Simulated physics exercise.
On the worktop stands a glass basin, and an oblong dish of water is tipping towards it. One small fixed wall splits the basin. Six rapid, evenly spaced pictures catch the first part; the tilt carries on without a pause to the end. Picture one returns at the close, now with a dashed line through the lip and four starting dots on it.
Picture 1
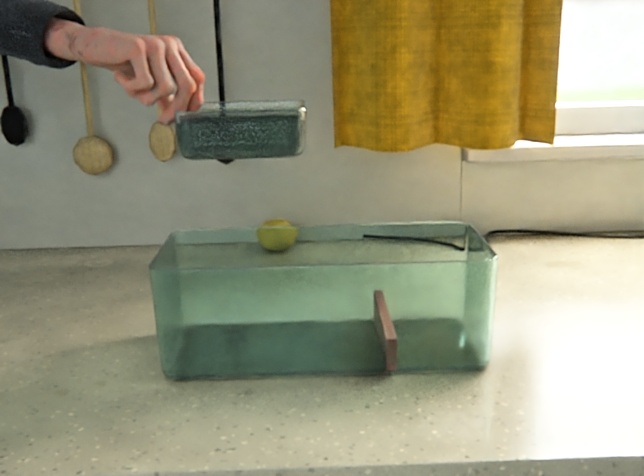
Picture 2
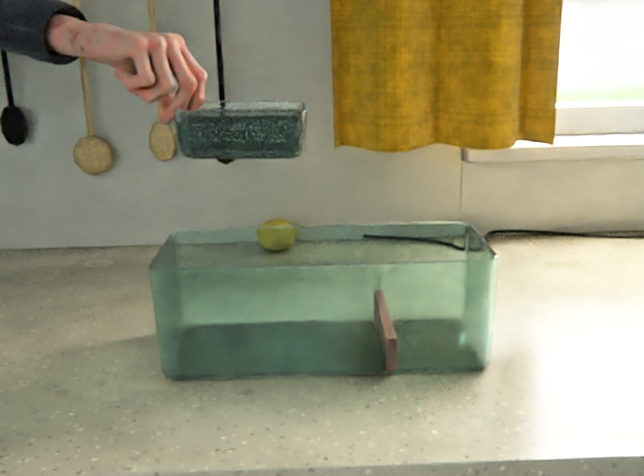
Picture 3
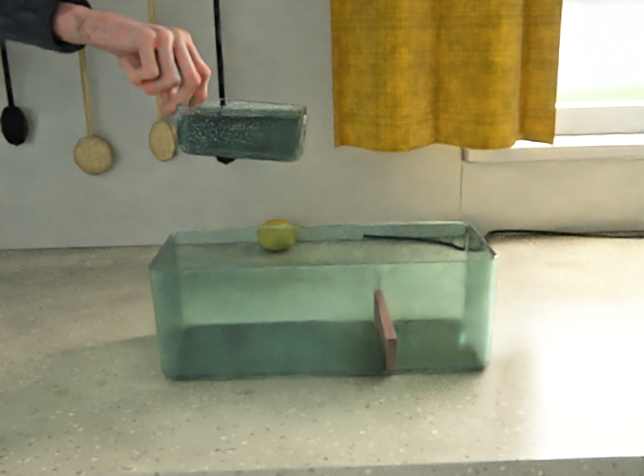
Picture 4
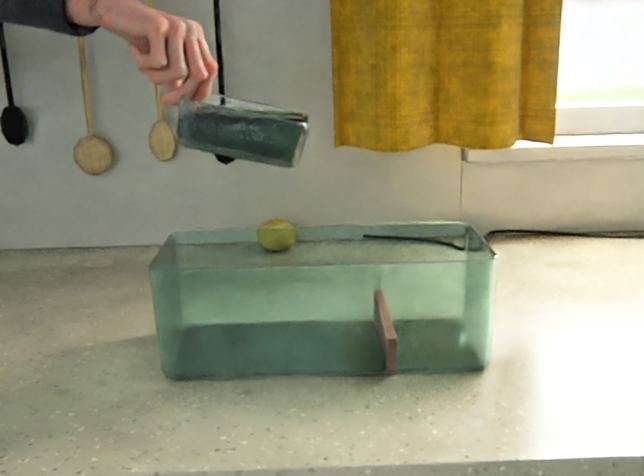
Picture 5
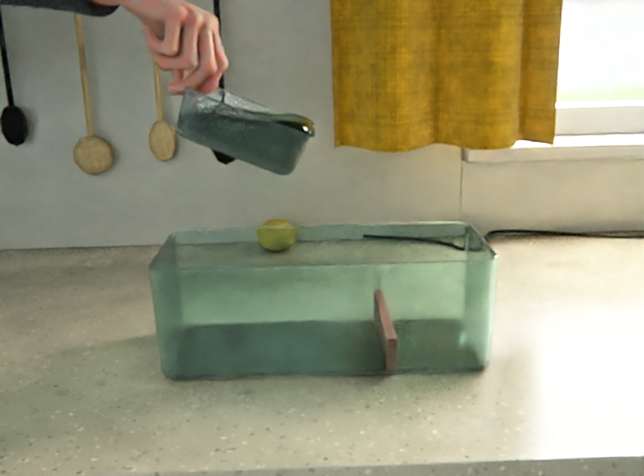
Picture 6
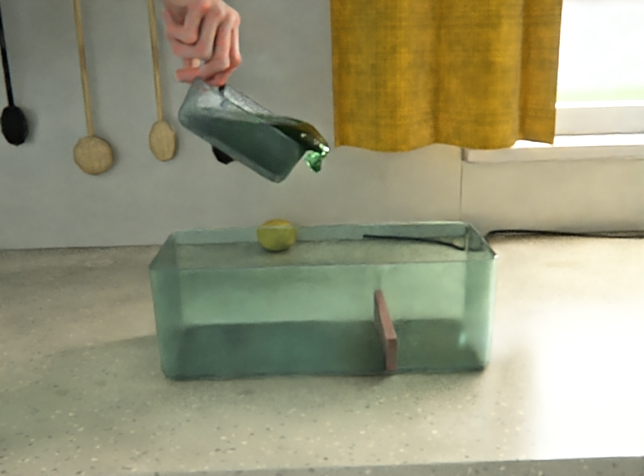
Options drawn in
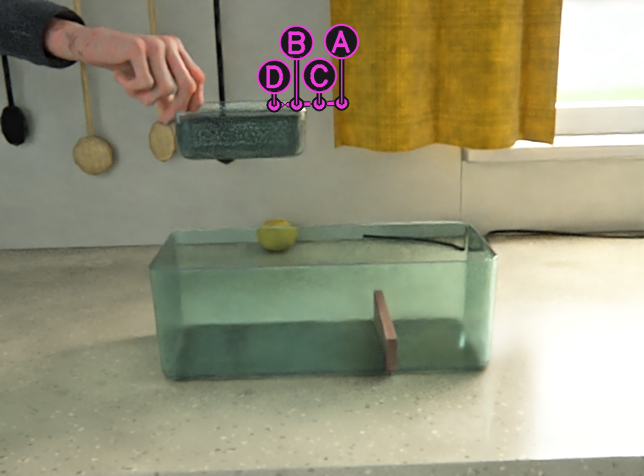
The clip opens on a hand holding an oblong glass dish of water level above a long glass basin on a worktop, with a yellow-green ball at the basin's rim. The hand shifts right and rises, tilting the dish down to the right, until water slips over its lower lip.
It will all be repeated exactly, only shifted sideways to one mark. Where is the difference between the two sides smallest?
C works best here.
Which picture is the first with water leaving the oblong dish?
Picture 5.
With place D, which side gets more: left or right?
The left side.
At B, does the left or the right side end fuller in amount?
More ends on the left.
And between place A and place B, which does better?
A.
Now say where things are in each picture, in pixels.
The first frame shows upright, lip at (303, 104); basin from (163, 377) to (490, 366); top of the wall at (384, 312); nothing has left yet.
The second frame shows upright, lip at (304, 105); nothing has left yet.
The third frame shows tipped about 6°, lip at (306, 110); nothing has left yet.
The fourth frame shows tipped about 13°, lip at (307, 118); nothing has left yet.
The fifth frame shows tipped about 23°, lip at (308, 129); water is over the lip, down to (308, 129).
The sixth frame shows tipped about 34°, lip at (306, 141); water is over the lip, down to (315, 165).
In magenta, A at (341, 103); B at (296, 104); C at (319, 103); D at (274, 104).
For place A, about 34 % ends left of the wall and 65 % right of it.
For place B, about 87 % ends left of the wall and 9 % right of it; 4 % is lost outside.
For place C, about 52 % ends left of the wall and 47 % right of it.
For place D, about 89 % ends left of the wall and 9 % right of it.
